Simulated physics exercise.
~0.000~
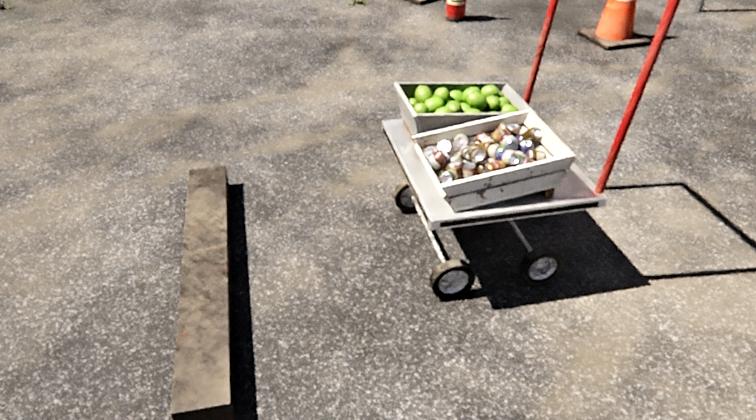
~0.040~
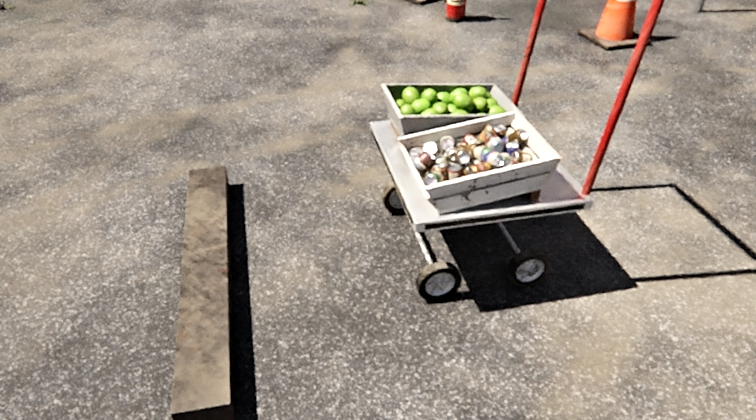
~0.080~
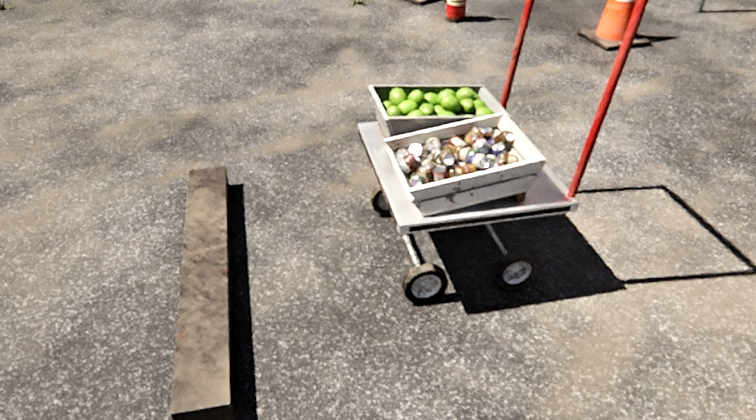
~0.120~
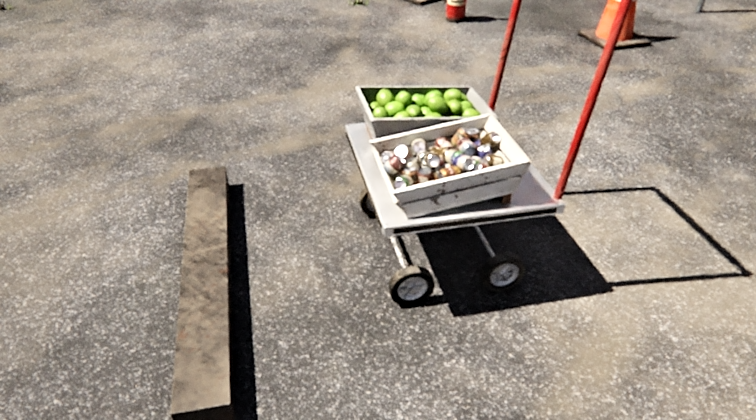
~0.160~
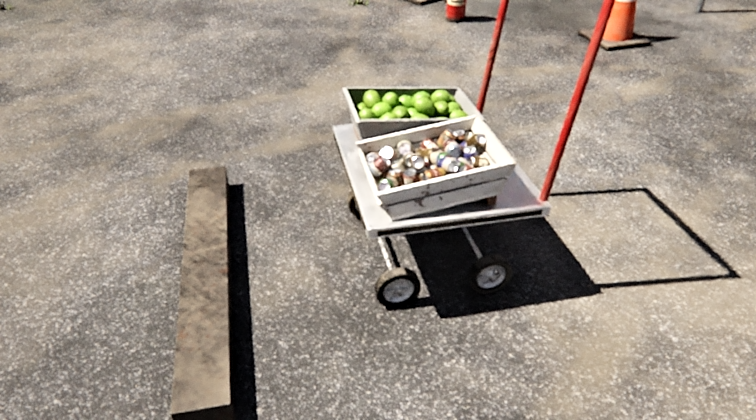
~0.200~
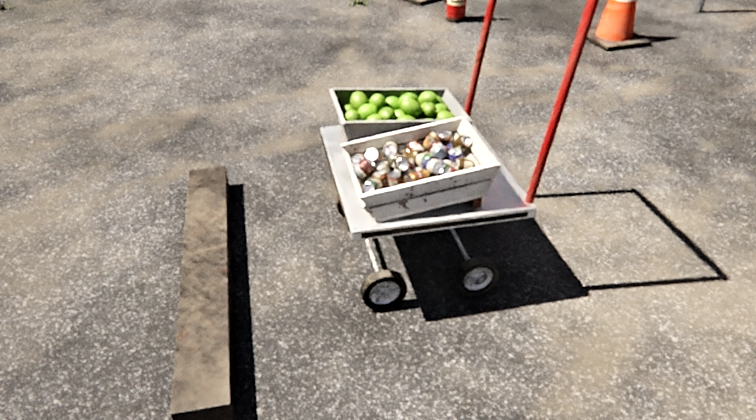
A flat trolley with a red handle, carrying a white box of small cans and another box of limes, rolled slowly and steadily leftward across the sunlit tarmac towards a beam lying on the ground.
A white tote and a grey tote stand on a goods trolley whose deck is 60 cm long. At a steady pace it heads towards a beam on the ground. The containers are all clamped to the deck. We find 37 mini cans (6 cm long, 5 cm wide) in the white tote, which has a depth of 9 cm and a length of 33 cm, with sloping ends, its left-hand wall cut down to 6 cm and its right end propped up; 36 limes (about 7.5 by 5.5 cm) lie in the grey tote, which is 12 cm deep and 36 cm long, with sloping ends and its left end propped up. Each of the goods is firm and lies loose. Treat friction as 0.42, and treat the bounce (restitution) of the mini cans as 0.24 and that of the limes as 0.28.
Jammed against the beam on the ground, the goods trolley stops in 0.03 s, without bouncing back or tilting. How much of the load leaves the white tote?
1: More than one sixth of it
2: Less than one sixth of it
2, less than one sixth of it.
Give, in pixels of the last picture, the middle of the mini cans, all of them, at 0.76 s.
Centre approx. at (260, 187).
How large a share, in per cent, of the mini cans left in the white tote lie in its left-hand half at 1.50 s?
Share in that half: About 70 %.
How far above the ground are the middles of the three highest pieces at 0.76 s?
Height, averaged: Around 56 cm.
After 0.54 s, impact.
After 0.64 s, white tote 37 in, 0 out and grey tote 36 in, 0 out.
After 0.76 s, white tote 37 in, 0 out and grey tote 36 in, 0 out.
After 0.99 s, white tote 35 in, 2 out and grey tote 36 in, 0 out.
When it is over (at 1.50 s), white tote 34 in, 3 out and grey tote 36 in, 0 out. Asked share, 3 of 37, 8 per cent.
